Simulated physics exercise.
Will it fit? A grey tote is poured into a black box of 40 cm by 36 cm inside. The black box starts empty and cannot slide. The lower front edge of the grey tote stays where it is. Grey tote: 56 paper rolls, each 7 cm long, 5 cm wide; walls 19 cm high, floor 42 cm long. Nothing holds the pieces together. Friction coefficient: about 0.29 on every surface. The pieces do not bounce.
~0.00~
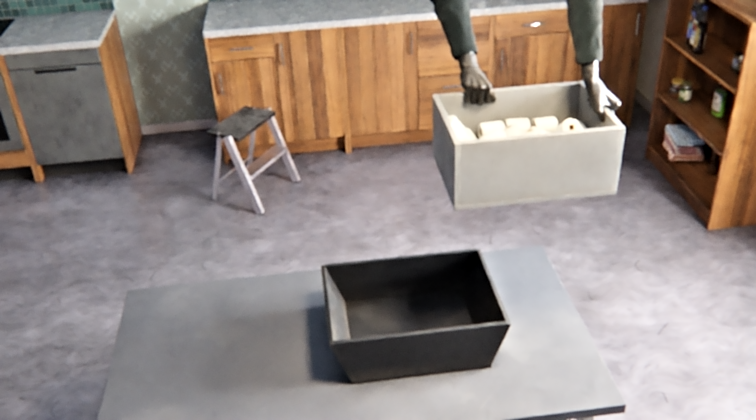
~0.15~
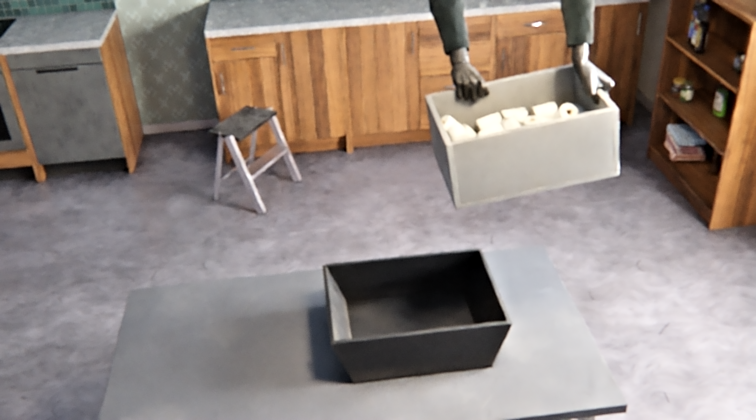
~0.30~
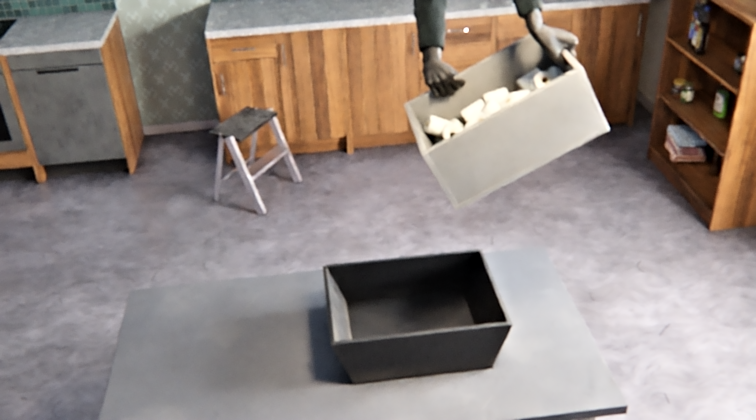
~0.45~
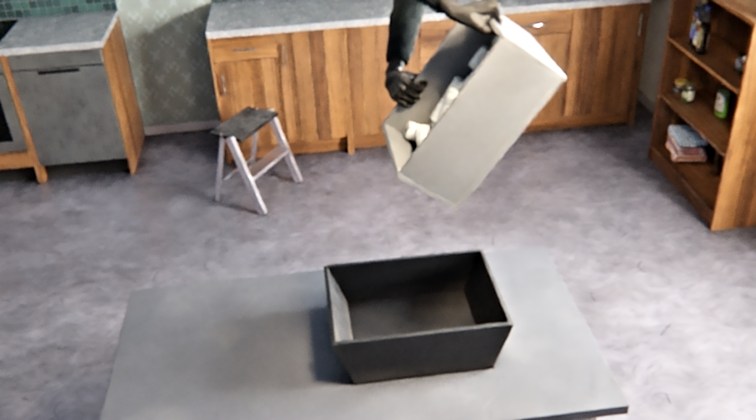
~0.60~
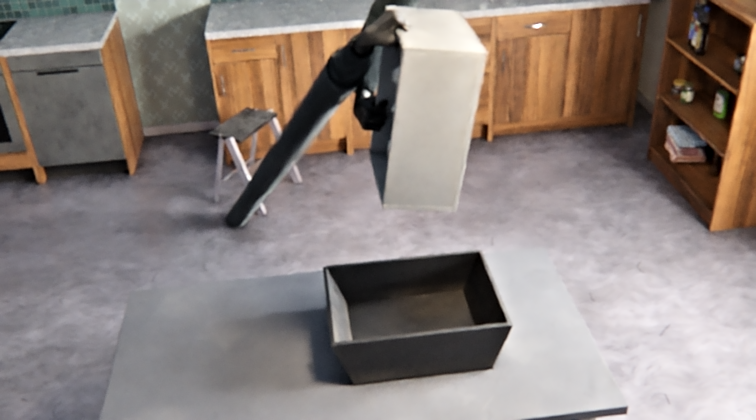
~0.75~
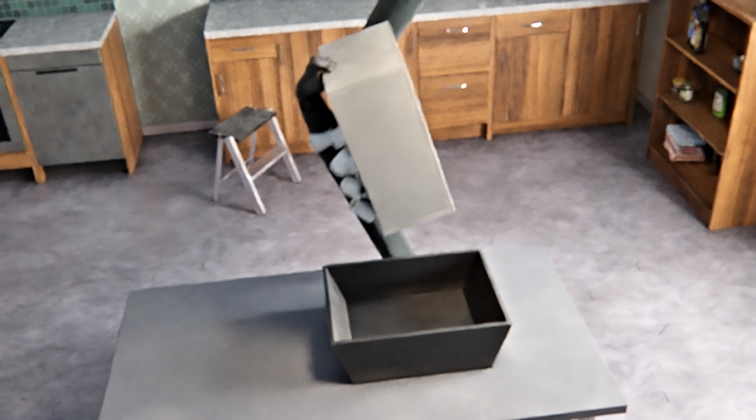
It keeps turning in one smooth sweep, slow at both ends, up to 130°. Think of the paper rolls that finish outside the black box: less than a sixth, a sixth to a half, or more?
Expect upwards of half of the load outside the black box.
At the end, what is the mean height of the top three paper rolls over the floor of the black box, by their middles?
Roughly 3 cm.
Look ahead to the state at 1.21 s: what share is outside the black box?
Some 70 per cent by then.
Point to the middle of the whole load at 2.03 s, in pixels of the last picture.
At about (243, 353).
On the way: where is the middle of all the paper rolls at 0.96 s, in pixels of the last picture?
Near (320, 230).
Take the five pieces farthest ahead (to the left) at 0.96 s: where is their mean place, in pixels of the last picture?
Near (255, 309).
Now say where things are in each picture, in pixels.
In the first picture (each is followed by its nearest rim corner in this view), grey tote, (460, 142); black box, (334, 342); 0° from level; none out.
The second picture shows grey tote, (451, 143); 7° from level.
The third picture shows grey tote, (426, 151); 27° from level.
The fourth picture shows grey tote, (399, 172); 53° from level.
The fifth picture shows grey tote, (383, 204); 81° from level.
The sixth picture shows grey tote, (383, 231); black box, (335, 343); 106° from level; 7 out, the lowest roll at (363, 209).
After 0.96 s, tilt 128°; 13 still in the grey tote, 1 in the black box, 6 outside the black box and 36 in the air.
After 1.21 s, tilt 130°; 12 in the black box, 39 outside the black box and 5 in the air.
After 1.57 s, tilt 130°; 15 in the black box and 41 outside the black box.
When it is over (at 2.03 s), 15 in the black box and 41 outside the black box. Asked share, 41 of 56, 73 per cent.
